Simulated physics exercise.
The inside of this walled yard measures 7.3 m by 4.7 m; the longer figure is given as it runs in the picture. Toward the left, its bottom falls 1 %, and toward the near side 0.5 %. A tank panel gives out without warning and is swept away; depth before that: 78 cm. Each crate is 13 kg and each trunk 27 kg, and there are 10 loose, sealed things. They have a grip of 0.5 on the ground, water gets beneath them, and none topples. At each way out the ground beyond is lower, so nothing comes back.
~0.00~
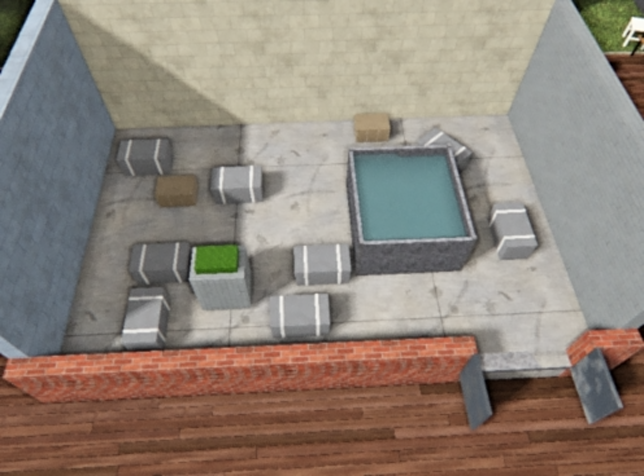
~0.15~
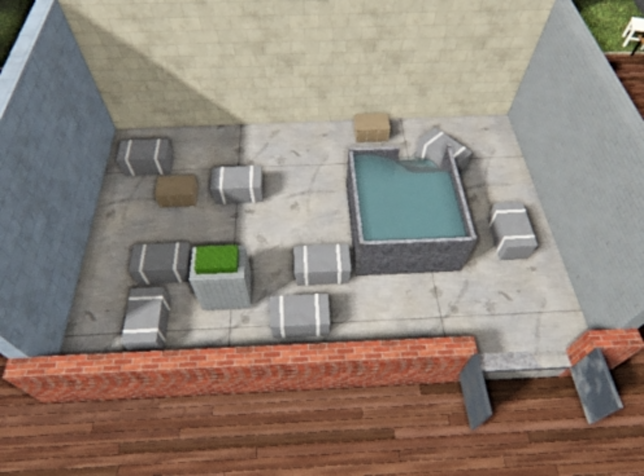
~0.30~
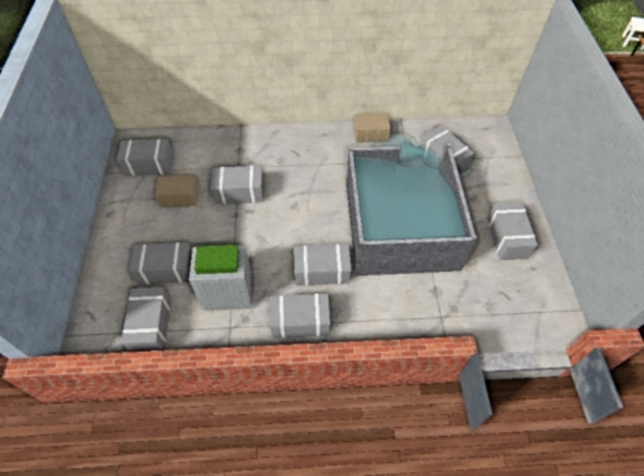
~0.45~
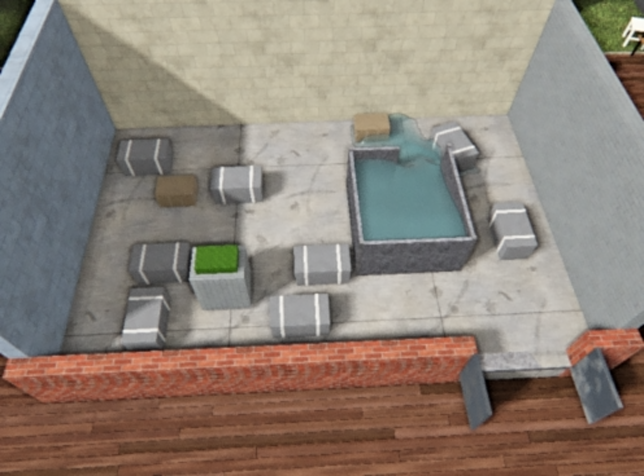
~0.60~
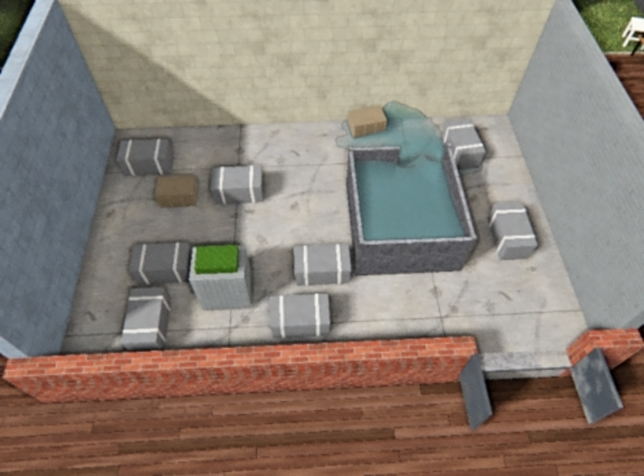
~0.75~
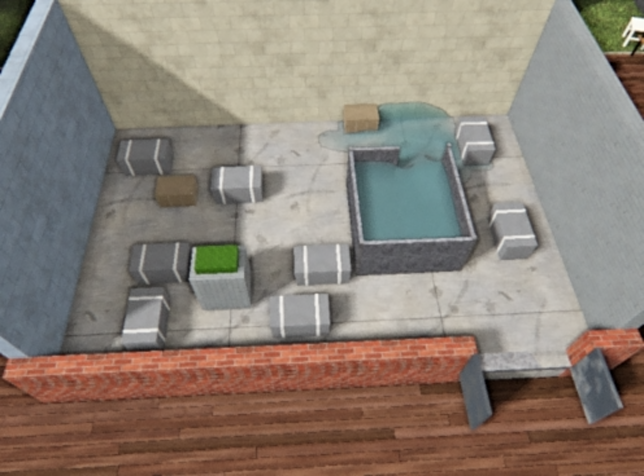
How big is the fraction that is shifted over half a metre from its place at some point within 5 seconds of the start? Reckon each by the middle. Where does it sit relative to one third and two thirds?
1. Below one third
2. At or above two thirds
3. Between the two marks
(3) Between the two marks.
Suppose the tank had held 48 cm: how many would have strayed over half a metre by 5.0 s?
In that case 2 of them.
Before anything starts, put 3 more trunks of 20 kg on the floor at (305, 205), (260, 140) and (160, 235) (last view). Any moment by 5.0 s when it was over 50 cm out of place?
In the order asked: Not as far, farther than that, not as far.
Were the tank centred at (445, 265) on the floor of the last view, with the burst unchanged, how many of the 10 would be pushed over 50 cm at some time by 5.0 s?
That would give 2.
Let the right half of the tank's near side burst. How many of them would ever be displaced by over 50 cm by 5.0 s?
Result: 2.
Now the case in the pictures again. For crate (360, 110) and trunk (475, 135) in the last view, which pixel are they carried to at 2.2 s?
First one near (250, 161), second near (521, 173).
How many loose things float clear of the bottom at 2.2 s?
Tally: 0 of them.
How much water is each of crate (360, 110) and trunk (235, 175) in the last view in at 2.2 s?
I'd put it at 4 cm and 2 cm respectively.
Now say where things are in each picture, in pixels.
In the first frame, a trunk at (445, 146), on the bottom; a crate at (372, 121), on the bottom; 2.5 m2 under water; 0 of 10 have shifted.
In the second frame, a trunk at (445, 146) rests on the ground; a crate at (372, 121), on the bottom; water covers 3.0 m2; 0 of 10 have shifted.
In the third frame, a trunk at (448, 144) rests on the ground, 7 cm from its start; a crate at (372, 121) rests on the ground; water covers 3.6 m2; 1 of 10 have shifted.
In the fourth frame, a trunk at (456, 140), on the bottom, 24 cm from its start; a crate at (372, 121) rests on the ground; water covers 4.2 m2; 1 of 10 have shifted.
In the fifth frame, a trunk at (465, 136) rests on the ground, 44 cm from its start; a crate at (368, 116) rests on the ground, 14 cm from its start; water covers 4.8 m2; 2 of 10 have shifted.
In the sixth frame, a trunk at (477, 133) rests on the ground, 67 cm from its start; a crate at (361, 112) rests on the ground, 27 cm from its start; 5.4 m2 under water; 2 of 10 have shifted.
After 1.1 s 2 of 10 are over 50 cm from their spots; 0 afloat.
After 2.2 s 2 of 10 are over 50 cm from their spots; 0 afloat.
After 3.5 s 3 of 10 are over 50 cm from their spots; 3 afloat.
After 5.0 s 5 of 10 are over 50 cm from their spots, and 5 have been at some point; 1 afloat.
